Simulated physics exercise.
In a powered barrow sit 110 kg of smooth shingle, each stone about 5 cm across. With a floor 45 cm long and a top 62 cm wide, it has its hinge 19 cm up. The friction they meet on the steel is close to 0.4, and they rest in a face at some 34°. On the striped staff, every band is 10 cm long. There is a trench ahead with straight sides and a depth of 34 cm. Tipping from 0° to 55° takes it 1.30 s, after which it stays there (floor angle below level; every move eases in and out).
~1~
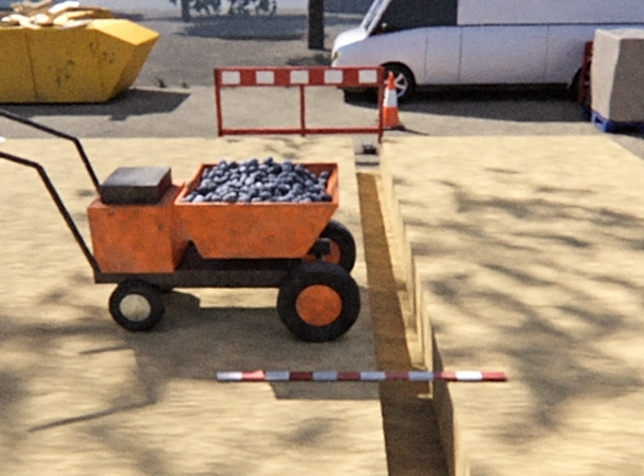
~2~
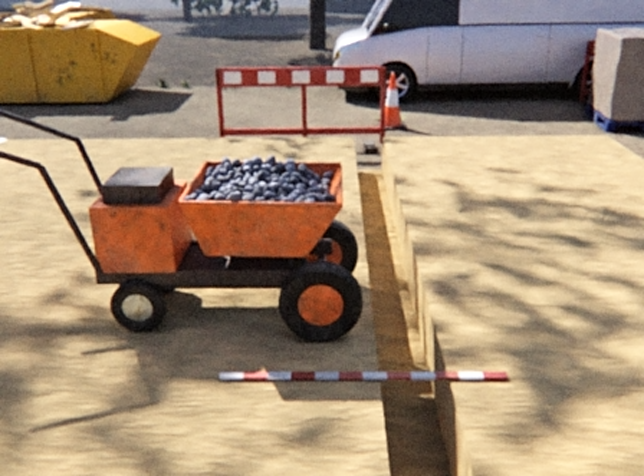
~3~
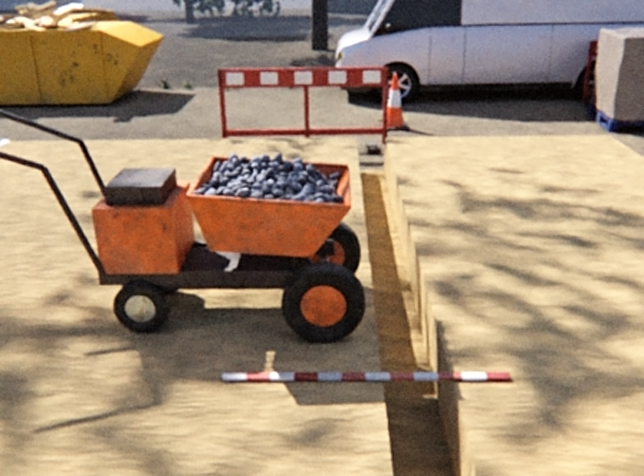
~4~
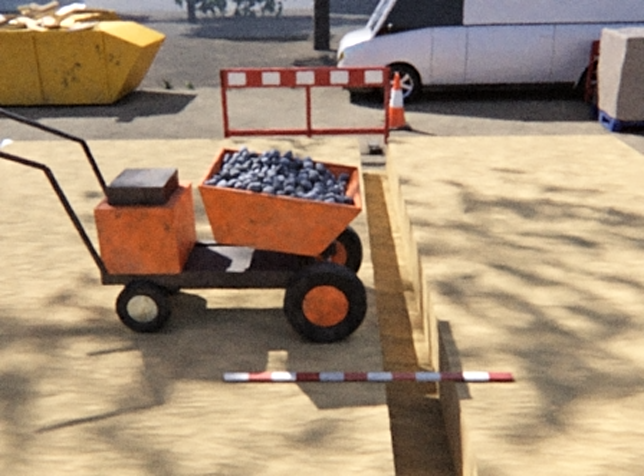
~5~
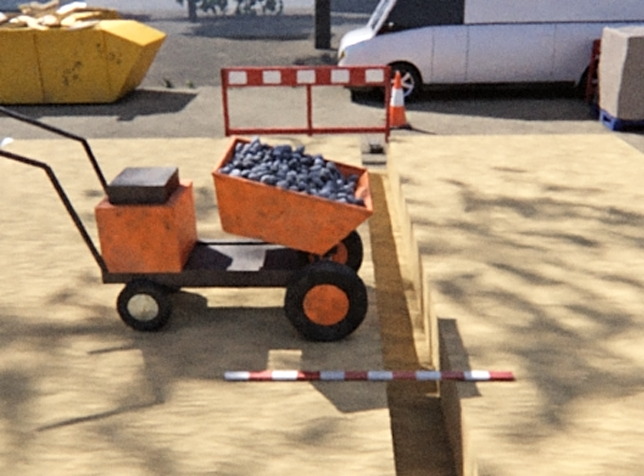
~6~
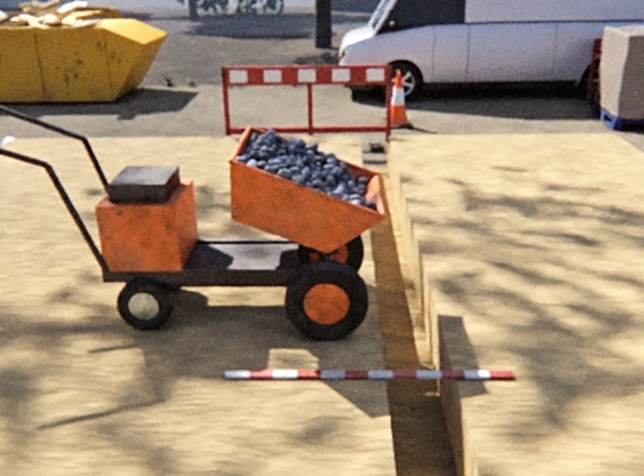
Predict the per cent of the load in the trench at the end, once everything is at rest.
Near 18 per cent.
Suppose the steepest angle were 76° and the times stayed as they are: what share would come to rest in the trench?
It would be close to 25 percent.
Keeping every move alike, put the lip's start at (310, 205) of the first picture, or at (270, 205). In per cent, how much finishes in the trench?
Around 35 and then 45 percent.
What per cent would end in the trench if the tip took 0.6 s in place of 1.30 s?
About 10%.
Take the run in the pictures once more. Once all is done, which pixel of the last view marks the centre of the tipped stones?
I'd put it close to (458, 306).
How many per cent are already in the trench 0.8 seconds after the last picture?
Approx. 5 % of the load.
Then, 0.4 s after the last picture the floor is at 47°, 100 % in the tray; the foremost stones are at (406, 219).
Then, 0.8 s after the last picture the floor is at 55°, 85 % in the tray, 5 % in the trench, 10 % past the trench; the foremost stones are at (487, 302).
Then, 1.2 s after the last picture the floor is at 55°, 66 % in the tray, 5 % in the trench, 29 % past the trench; the foremost stones are at (561, 324).
Then, 3.2 s after the last picture the floor is at 55°, 50 % in the tray, 18 % in the trench, 32 % past the trench; the foremost stones are at (617, 321).
